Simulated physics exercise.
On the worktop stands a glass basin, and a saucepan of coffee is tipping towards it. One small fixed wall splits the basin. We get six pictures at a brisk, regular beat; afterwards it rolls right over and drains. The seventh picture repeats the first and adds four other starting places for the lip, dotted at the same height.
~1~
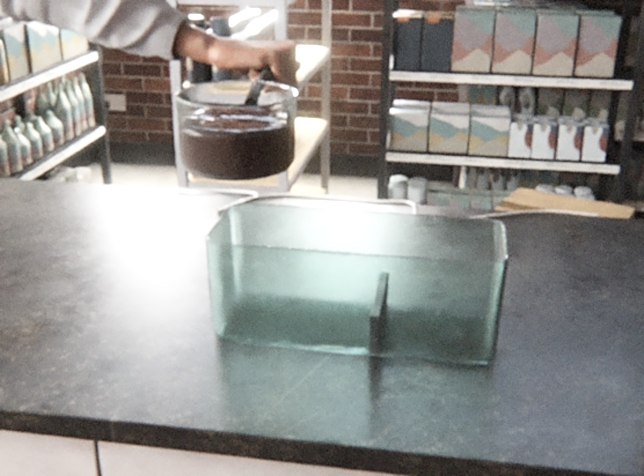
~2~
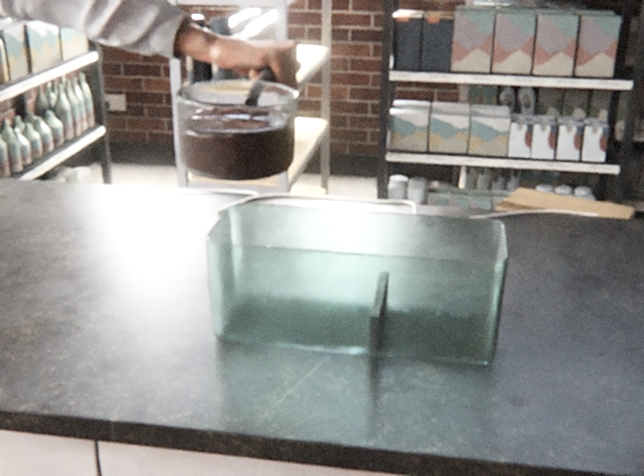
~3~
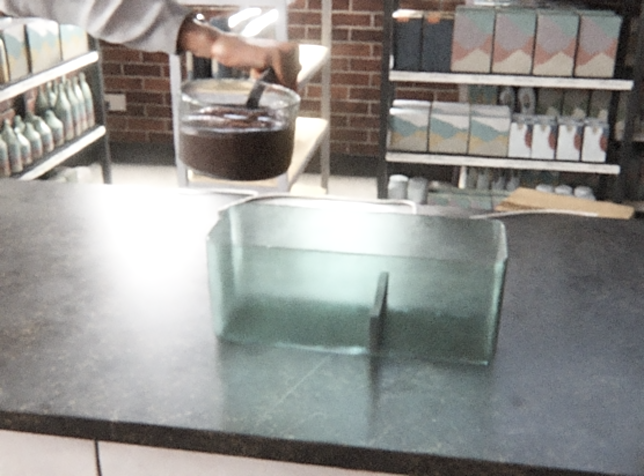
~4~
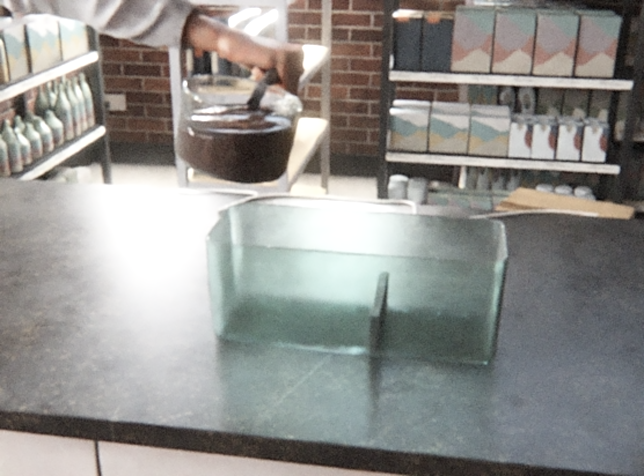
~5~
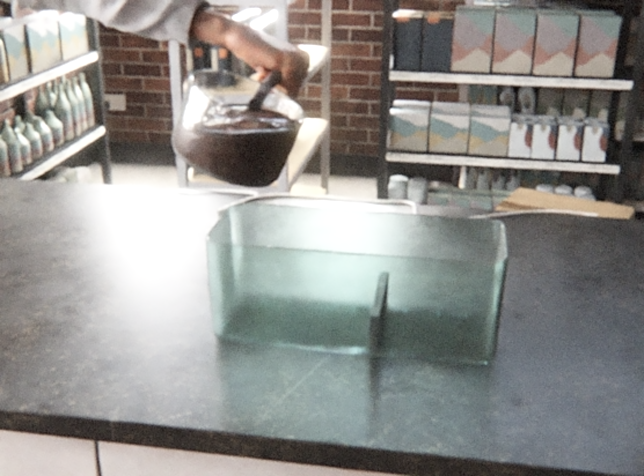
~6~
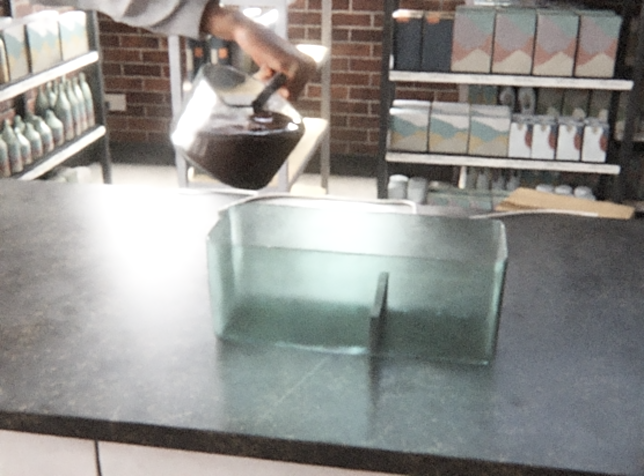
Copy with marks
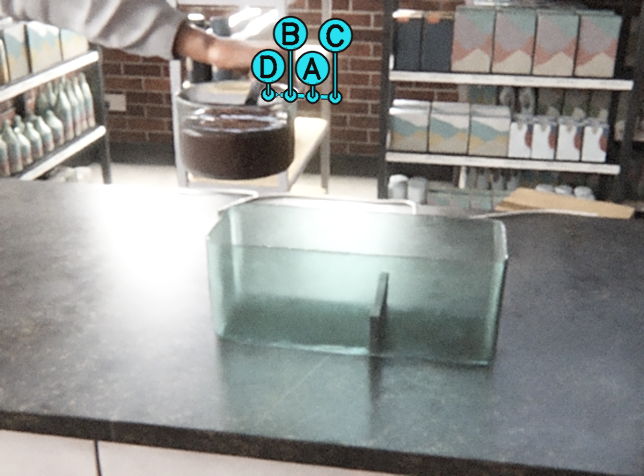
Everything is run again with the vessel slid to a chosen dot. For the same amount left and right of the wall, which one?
Go for C.
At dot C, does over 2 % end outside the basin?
No, it does not.
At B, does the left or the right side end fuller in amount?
The left one.
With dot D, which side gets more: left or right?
The left side.
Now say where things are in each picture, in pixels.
In the first picture, upright, lip at (293, 95); basin from (214, 336) to (494, 362); top of the wall at (380, 292); nothing has left yet.
In the second picture, upright, lip at (294, 97); nothing has left yet.
In the third picture, tipped about 6°, lip at (296, 101); nothing has left yet.
In the fourth picture, tipped about 13°, lip at (299, 109); nothing has left yet.
In the fifth picture, tipped about 22°, lip at (302, 119); nothing has left yet.
In the sixth picture, tipped about 32°, lip at (303, 131); nothing has left yet.
In cyan, A at (312, 96); B at (290, 95); C at (335, 97); D at (268, 94).
With A, about 78 % ends left of the wall and 22 % right of it.
With B, about 98 % ends left of the wall and 2 % right of it.
With C, about 44 % ends left of the wall and 55 % right of it.
With D, about 96 % ends left of the wall and 4 % right of it.
